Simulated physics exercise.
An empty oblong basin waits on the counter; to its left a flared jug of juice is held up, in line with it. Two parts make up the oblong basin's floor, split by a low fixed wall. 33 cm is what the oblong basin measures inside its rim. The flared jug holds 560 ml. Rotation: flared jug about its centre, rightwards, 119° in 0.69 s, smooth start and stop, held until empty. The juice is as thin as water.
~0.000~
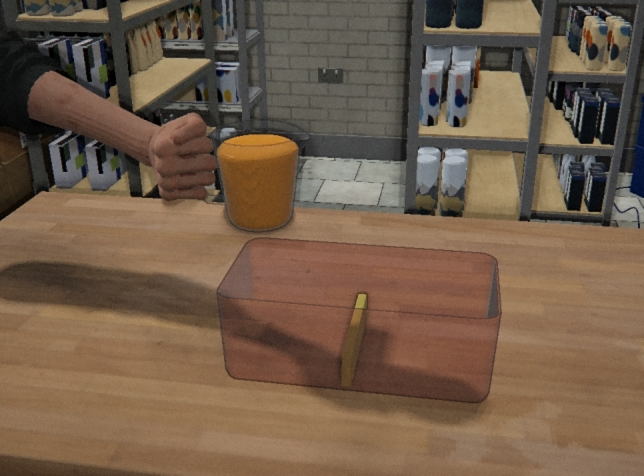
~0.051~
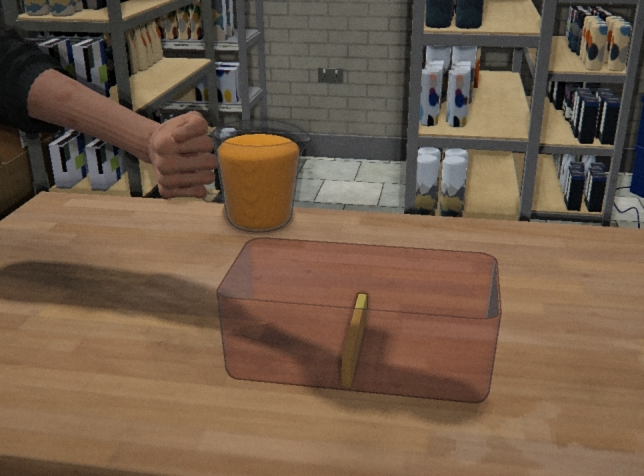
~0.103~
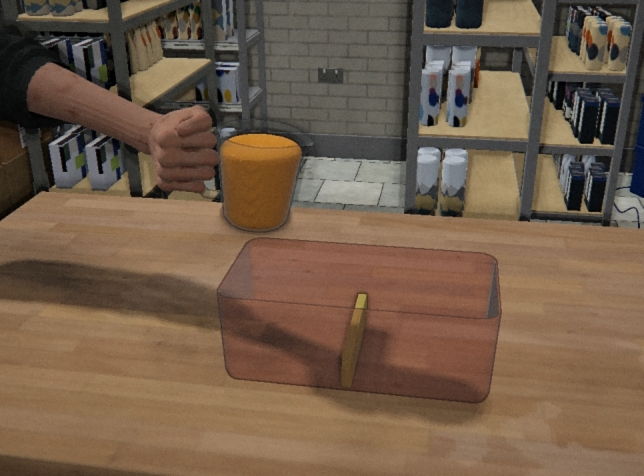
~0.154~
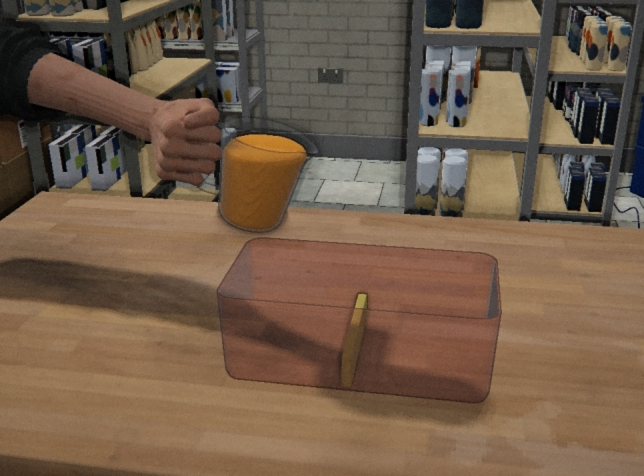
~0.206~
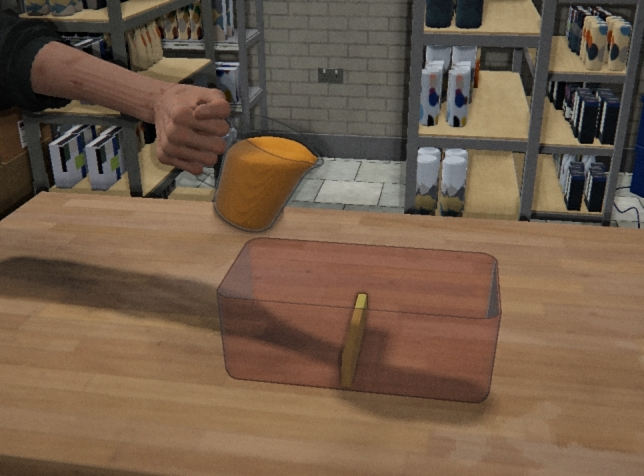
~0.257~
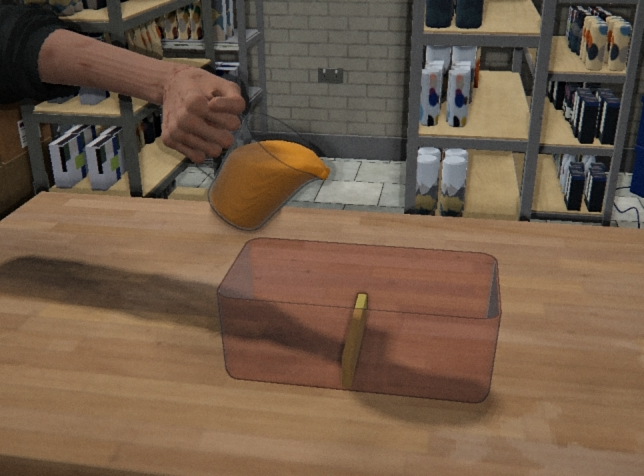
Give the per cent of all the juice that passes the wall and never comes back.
I would say 40 percent.
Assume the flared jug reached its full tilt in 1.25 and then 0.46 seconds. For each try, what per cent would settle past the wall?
Near 65 in a hundred on the first go and near 30 in a hundred on the second.
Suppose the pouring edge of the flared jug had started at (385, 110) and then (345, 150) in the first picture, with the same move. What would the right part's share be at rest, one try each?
Result: 85 per cent, then 85 per cent.
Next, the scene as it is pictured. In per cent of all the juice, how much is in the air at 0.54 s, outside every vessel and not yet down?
Share: Roughly 26 per cent.
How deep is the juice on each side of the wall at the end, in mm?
Final reading - left some 14 mm, right some 8 mm.
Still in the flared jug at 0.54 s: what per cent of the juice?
Near 40 in a hundred.
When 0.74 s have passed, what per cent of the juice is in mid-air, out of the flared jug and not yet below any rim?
It comes to some 4 percent of the total.
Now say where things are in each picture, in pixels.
In the first picture, tilt 0°; pouring edge (310, 137); surface from (220, 143) to (300, 147); the oblong basin's rim runs from (233, 266) to (498, 286); the wall's top is at (355, 325).
In the second picture, tilt 2°; pouring edge (311, 138); surface from (220, 142) to (300, 148).
In the third picture, tilt 6°; pouring edge (315, 143); surface from (224, 142) to (303, 150).
In the fourth picture, tilt 14°; pouring edge (319, 151); surface from (227, 143) to (308, 152).
In the fifth picture, tilt 24°; pouring edge (324, 163); surface from (229, 149) to (317, 156).
In the sixth picture, tilt 36°; pouring edge (326, 176); surface from (226, 159) to (320, 166); 2 per cent is over the edge.
By 0.54 s the tilt is 105° and 40 per cent is still to pour, 8 is left of the wall and 27 right of it.
By 0.74 s the tilt is 119° and 2 per cent is still to pour, 55 is left of the wall and 39 right of it.
By 0.96 s the tilt is 119° and 0 per cent is still to pour, 58 is left of the wall and 40 right of it.
By 1.19 s the tilt is 119° and 0 per cent is still to pour, 58 is left of the wall and 40 right of it.
At rest 58 per cent lies left of the wall, 40 right of it and 2 outside.
